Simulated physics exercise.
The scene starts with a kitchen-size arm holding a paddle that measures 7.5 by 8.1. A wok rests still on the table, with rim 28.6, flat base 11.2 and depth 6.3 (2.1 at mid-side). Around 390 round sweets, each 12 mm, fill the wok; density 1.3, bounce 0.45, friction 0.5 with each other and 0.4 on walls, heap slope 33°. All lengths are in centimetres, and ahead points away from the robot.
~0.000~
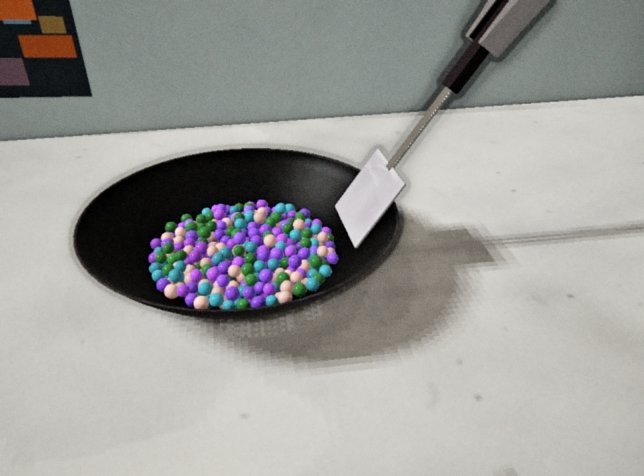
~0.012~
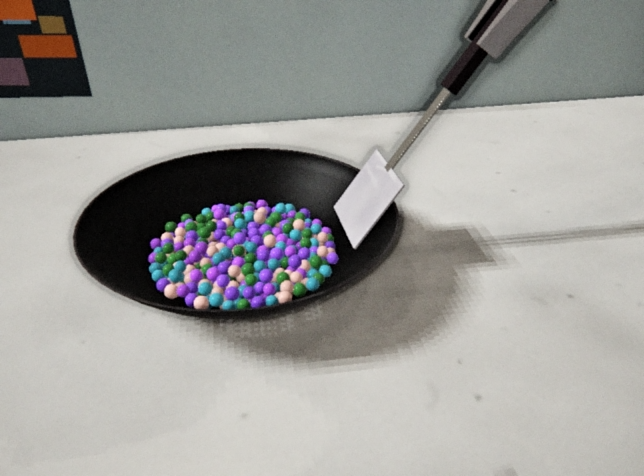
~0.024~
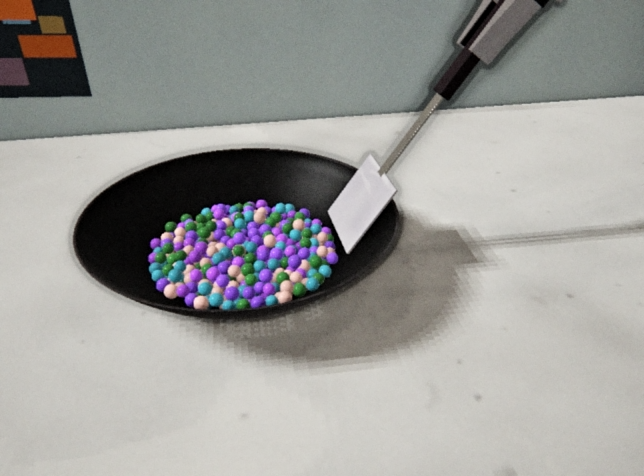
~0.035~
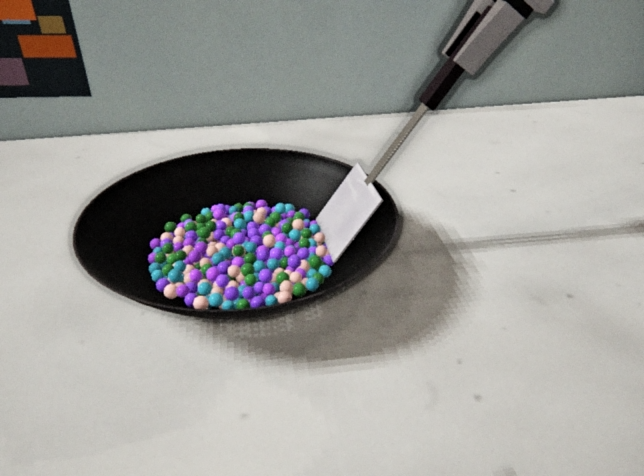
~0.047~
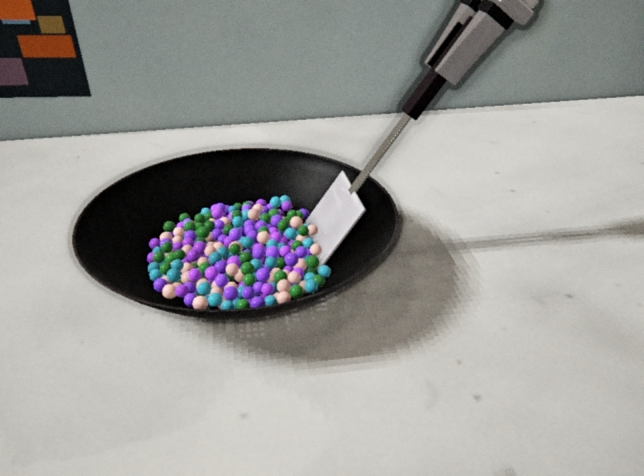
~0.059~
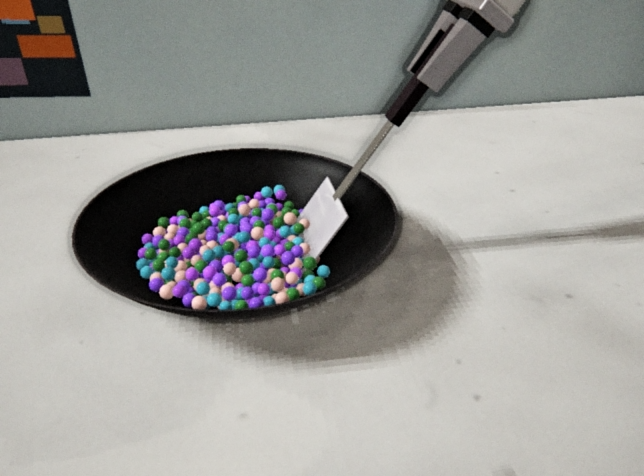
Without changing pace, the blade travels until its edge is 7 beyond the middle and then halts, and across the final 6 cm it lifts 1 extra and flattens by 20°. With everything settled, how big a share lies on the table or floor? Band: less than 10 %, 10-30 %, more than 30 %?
10-30 %.
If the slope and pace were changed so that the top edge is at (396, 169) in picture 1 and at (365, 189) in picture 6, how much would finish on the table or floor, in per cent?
Roughly 5 percent ends up there.
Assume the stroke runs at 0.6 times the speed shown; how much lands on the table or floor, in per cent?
0 %.
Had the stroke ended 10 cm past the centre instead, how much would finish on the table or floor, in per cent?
Then roughly 50 percent would finish on the table or floor.
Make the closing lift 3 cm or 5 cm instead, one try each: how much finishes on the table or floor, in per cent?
25 and 20 per cent.
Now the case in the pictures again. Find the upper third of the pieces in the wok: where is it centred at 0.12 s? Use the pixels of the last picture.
Around (197, 228).
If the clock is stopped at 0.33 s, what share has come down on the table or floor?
It is near 10 percent.
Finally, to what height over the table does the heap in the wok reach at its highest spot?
6.5 cm.
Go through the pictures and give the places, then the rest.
In the first frame, paddle top edge at (391, 165), sloping 55°; upper third of the load around (242, 244), from x 155 to 335, top at y 205; 391 in the wok.
In the second frame, paddle top edge at (390, 166), sloping 55°; upper third of the load around (242, 244), from x 155 to 335, top at y 205.
In the third frame, paddle top edge at (383, 171), sloping 55°; upper third of the load around (242, 244), from x 155 to 335, top at y 205.
In the fourth frame, paddle top edge at (370, 180), sloping 55°; upper third of the load around (242, 244), from x 155 to 330, top at y 205.
In the fifth frame, paddle top edge at (354, 189), sloping 55°; upper third of the load around (247, 243), from x 155 to 325, top at y 200.
In the sixth frame, paddle top edge at (337, 196), sloping 55°; upper third of the load around (241, 241), from x 145 to 325, top at y 190; 391 in the wok.
After 0.09 s, sloping 55°, highest piece 6 above the table; 391 in the wok.
After 0.12 s, sloping 50°, highest piece 8 above the table; 391 in the wok.
After 0.33 s, sloping 35°, highest piece 8 above the table; 316 in the wok, 42 on the table or floor, 33 on the blade or in flight.
After 1.38 s, sloping 35°, highest piece 6 above the table; 315 in the wok, 76 on the table or floor.
At rest, 315 in the wok, 76 on the table or floor. That is 19 % on the table or floor.
